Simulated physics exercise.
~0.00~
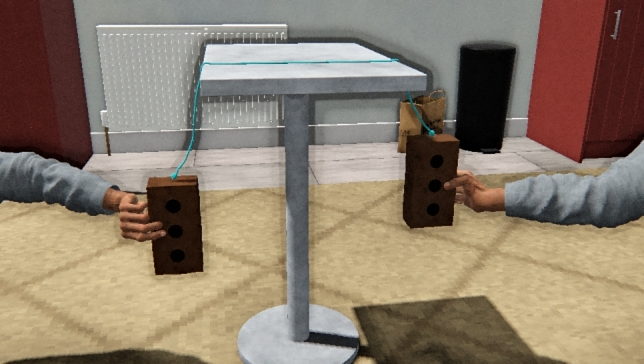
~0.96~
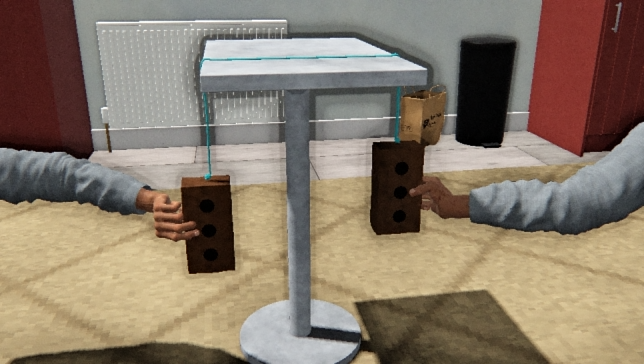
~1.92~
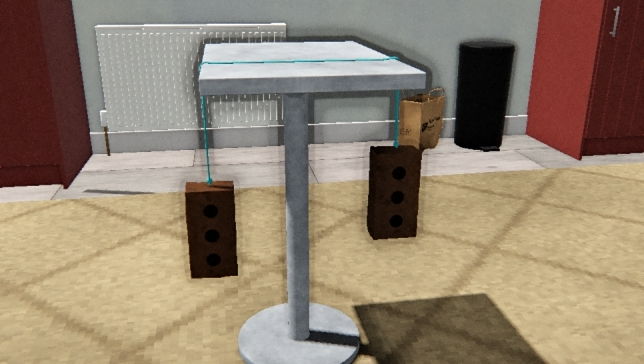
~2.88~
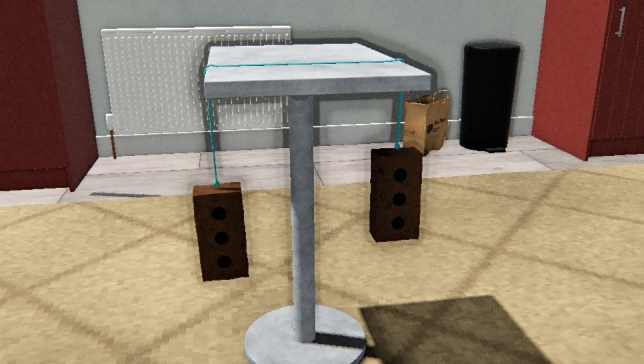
Two dark brown bricks, each with three round holes, hang from a thin teal ribbon laid across the top of a pale grey pedestal table. The slightly swaying view faces the table on a tan patterned rug, with a white radiator, a paper bag, a black bin and red cupboards behind. At first a hand in a grey-blue sleeve holds each brick out to its side, the ribbon slanting. The hands bring both bricks inward until the ribbon drops straight, then let go and withdraw. Both bricks stay hanging at nearly the same heights, balanced, with the ribbon still in place.
